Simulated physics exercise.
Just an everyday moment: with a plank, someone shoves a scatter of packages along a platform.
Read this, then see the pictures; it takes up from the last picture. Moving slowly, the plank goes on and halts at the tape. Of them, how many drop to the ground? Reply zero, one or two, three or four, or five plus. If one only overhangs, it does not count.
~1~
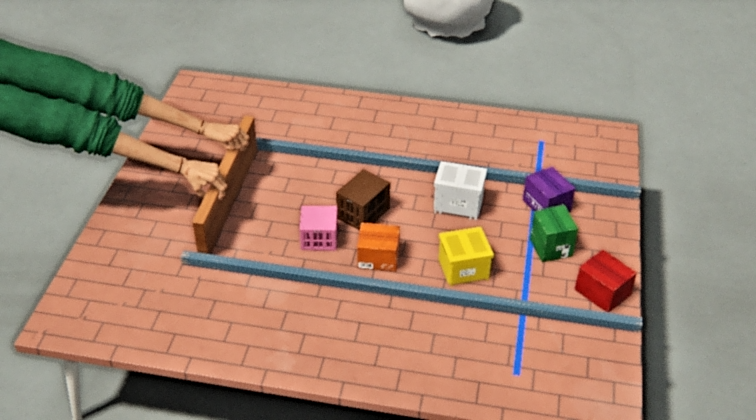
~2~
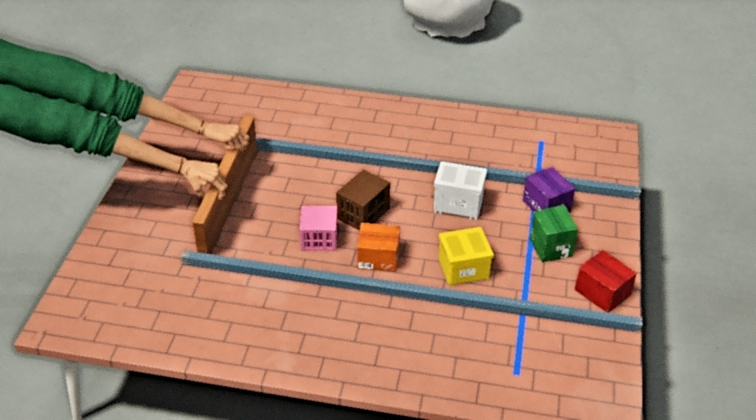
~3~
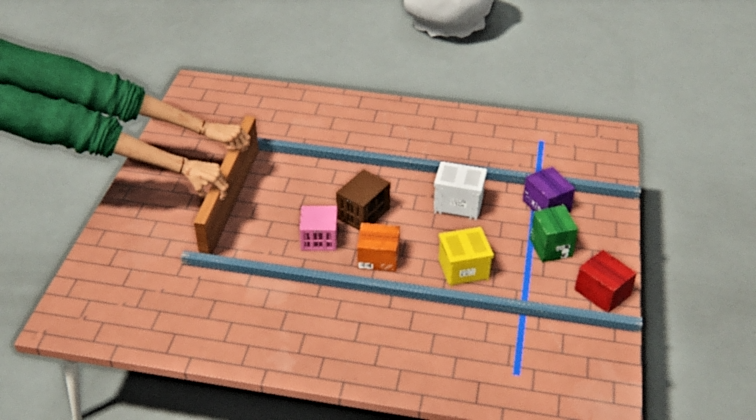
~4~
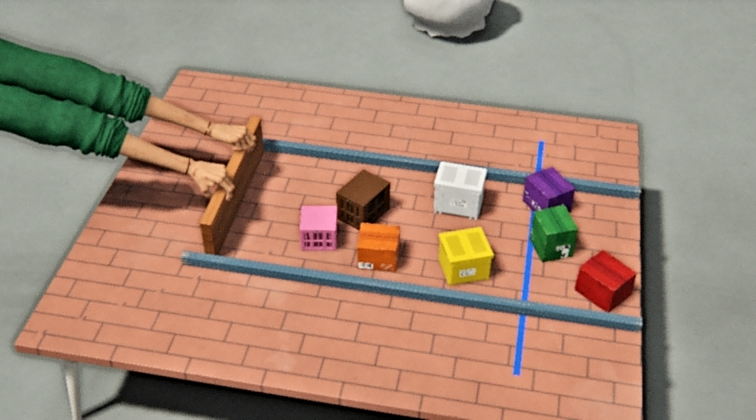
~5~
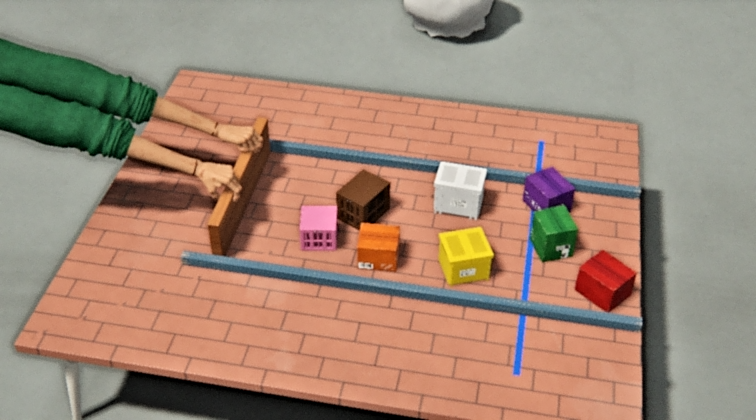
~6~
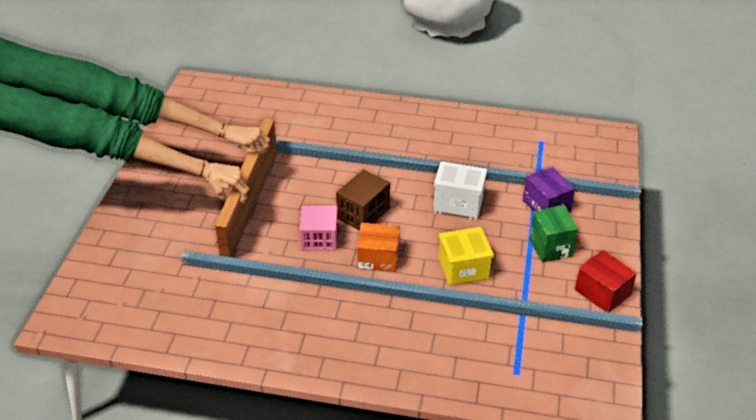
One or two.
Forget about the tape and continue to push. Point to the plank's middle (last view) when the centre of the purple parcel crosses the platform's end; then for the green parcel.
I'd say about (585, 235) for the first one and about (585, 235) for the second.
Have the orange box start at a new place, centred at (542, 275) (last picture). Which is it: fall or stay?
From that spot it never drops.
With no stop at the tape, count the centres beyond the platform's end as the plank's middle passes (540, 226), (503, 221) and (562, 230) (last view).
Middles past end - pos 1: 1, pos 2: 1, pos 3: 2.
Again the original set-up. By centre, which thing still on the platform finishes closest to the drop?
That is the yellow tote.
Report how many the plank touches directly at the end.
Tally at the end: 3.
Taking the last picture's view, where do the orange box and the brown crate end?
I'd say approximately (586, 279) and then (550, 227).
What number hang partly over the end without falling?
In total, 1 of them.
Soon after, none off yet; red box at rest near (605, 281); green parcel at rest near (553, 234); purple parcel at rest near (549, 194).
At rest, the number that fall off is one or two; fallen, red box.
